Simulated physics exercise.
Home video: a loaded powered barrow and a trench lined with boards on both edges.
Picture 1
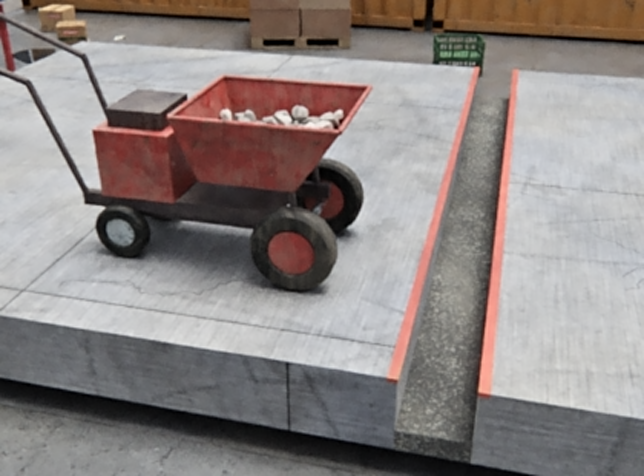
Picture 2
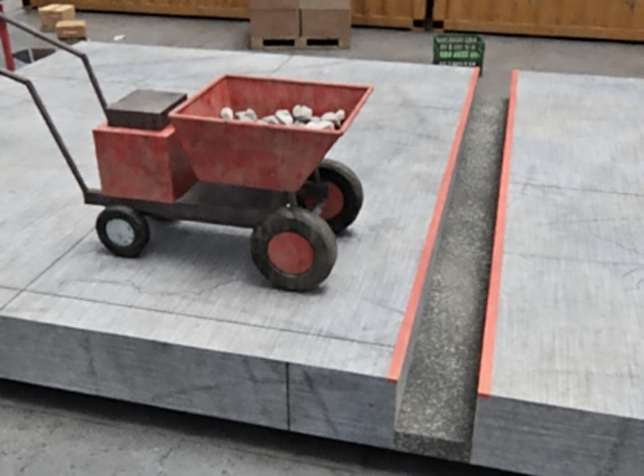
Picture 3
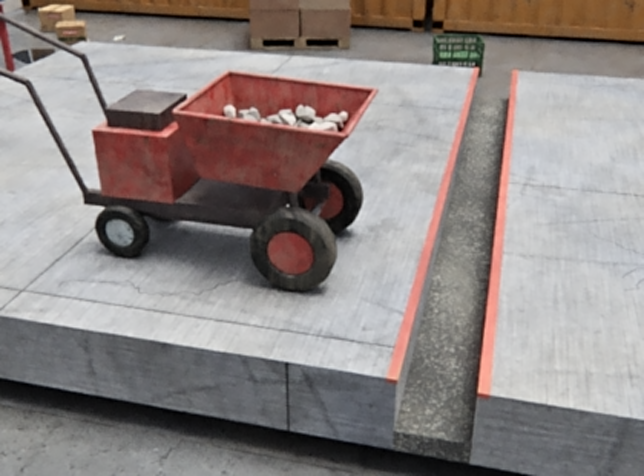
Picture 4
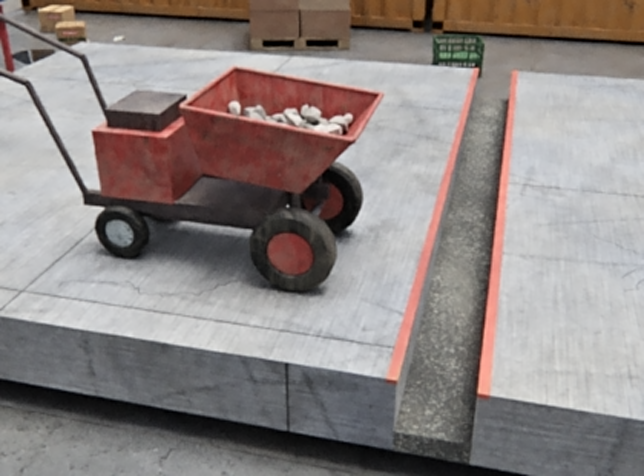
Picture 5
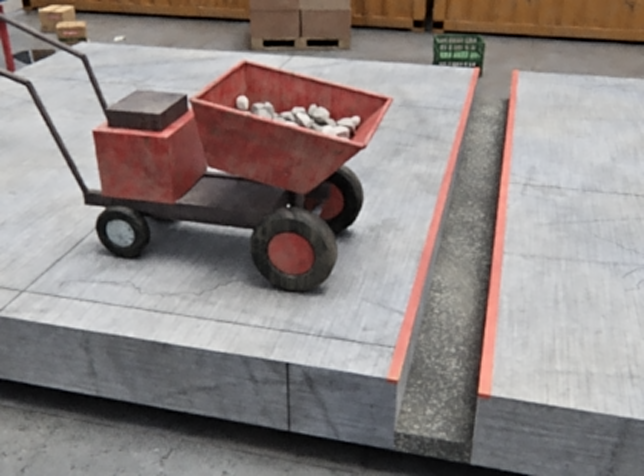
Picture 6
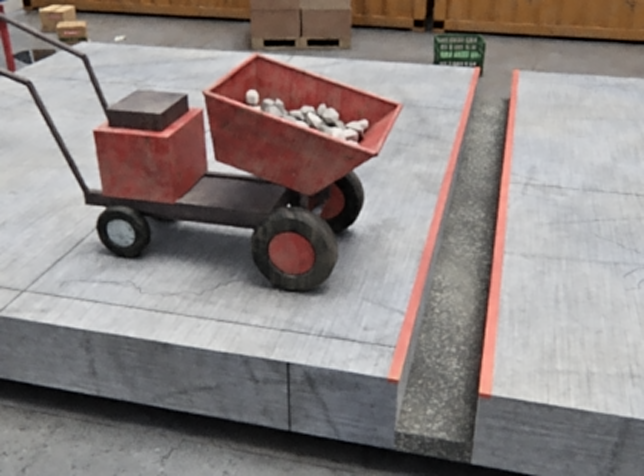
At first, a red powered barrow loaded with broken stones sits with its skip level on a grey slab, left of a trench edged in red. The skip then tilts gradually forward to the right, its back rising and front lip lowering, until it is clearly tipped while the wheels stay still.
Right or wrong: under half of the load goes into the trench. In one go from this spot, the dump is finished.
Wrong.
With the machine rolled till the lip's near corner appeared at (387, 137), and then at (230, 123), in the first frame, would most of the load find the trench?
Spot 1 gives the minor portion, spot 2 gives the minor portion.
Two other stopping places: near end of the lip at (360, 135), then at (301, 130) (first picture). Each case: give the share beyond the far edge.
Roughly 10 and 0 percent respectively.
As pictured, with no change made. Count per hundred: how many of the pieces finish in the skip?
I reckon some 0 percent.
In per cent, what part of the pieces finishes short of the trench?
Call it some 0 percent of the pieces.
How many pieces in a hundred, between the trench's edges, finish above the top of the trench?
Estimate: Near 0 in a hundred.
Just after the last frame, skip tipped steeply; every one in the skip.
A moment on, skip tipped right over; almost all in the skip; about a tenth in or heaped over the trench.
Further on, skip tipped right over; roughly a quarter in the skip; the larger part in or heaped over the trench.
When it is over, skip tipped right over; every one in or heaped over the trench; not one beyond it.
